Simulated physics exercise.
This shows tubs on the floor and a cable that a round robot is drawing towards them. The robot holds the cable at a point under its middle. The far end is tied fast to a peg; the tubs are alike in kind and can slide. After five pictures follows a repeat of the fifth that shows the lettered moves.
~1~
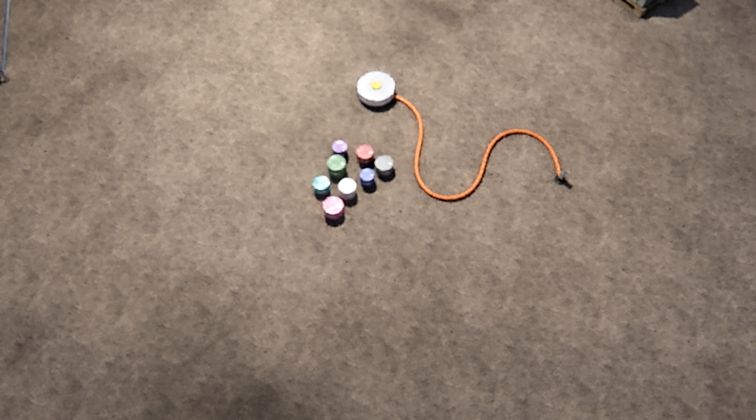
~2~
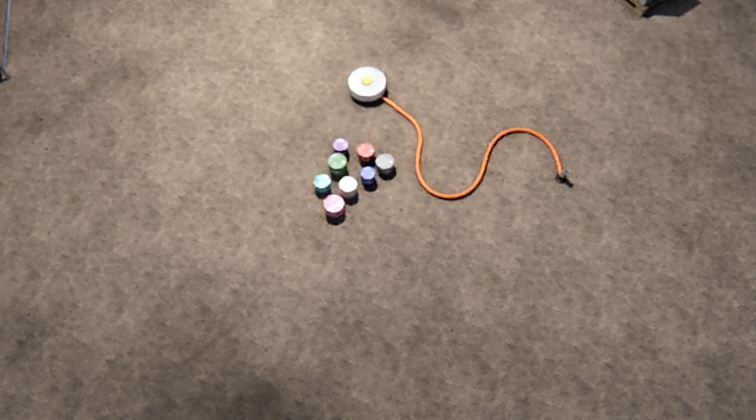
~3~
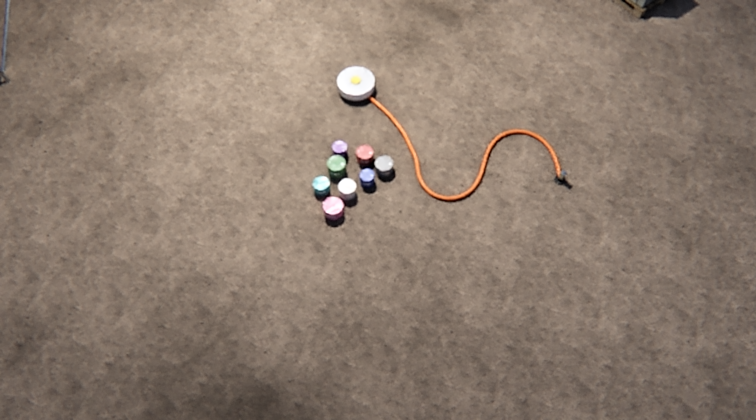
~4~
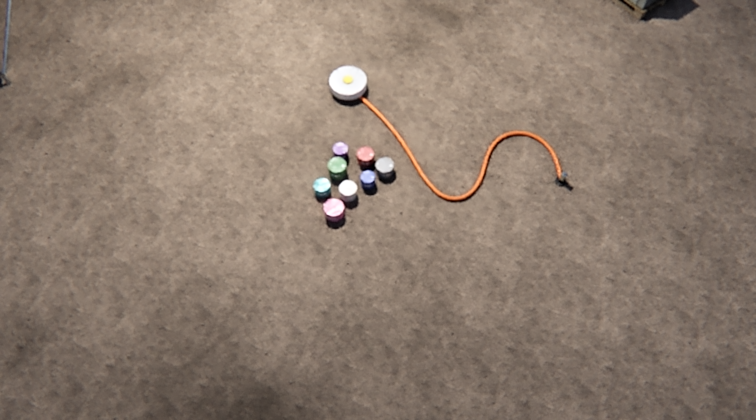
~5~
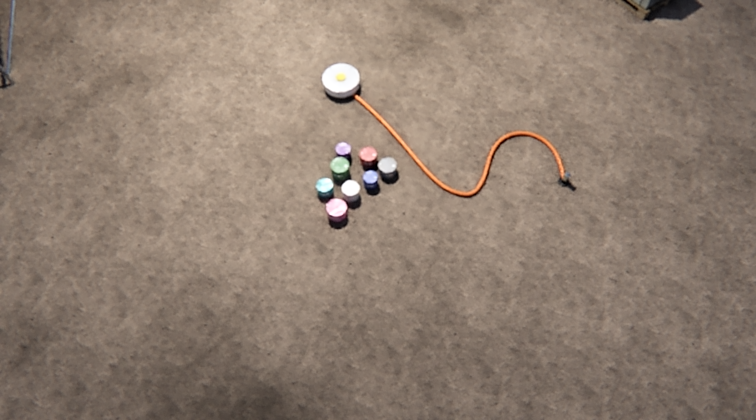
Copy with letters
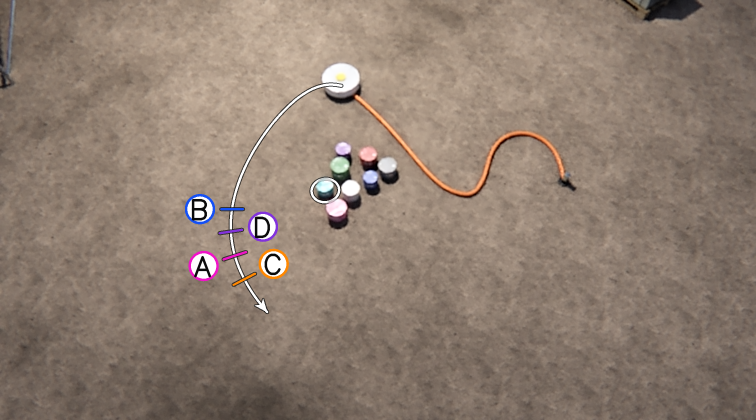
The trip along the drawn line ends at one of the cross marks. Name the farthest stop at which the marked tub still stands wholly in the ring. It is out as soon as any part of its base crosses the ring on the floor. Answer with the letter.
No farther than C.
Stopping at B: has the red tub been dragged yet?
No.
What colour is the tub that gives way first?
The purple tub.
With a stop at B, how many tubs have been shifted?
The count is none.
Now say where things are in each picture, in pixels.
In the first picture, grey tub (384, 166); purple tub (340, 150); green tub (337, 166).
In the second picture, robot (367, 85); pink tub (334, 206).
In the third picture, robot (356, 85); peg (562, 176).
In the fourth picture, robot (348, 84); white tub (348, 191).
In the fifth picture, robot (341, 82); grey tub (387, 168); purple tub (343, 152); green tub (340, 169).
On the marked copy, A at (235, 256); B at (232, 209); C at (244, 279); D at (231, 232); the ring at (325, 190); the route from (342, 86) via (242, 174) to (267, 312).
Taking C. A third of the way, robot (270, 121); turquoise tub (325, 188).
Two thirds of the way, robot (232, 198); turquoise tub (325, 188).
When it is over, robot (243, 276); red tub (371, 164); purple tub (355, 166); green tub (341, 174); turquoise tub (325, 188); the turquoise tub is still in its ring.
As for the rest, A is safe but short; B is safe but short; D is safe but short.
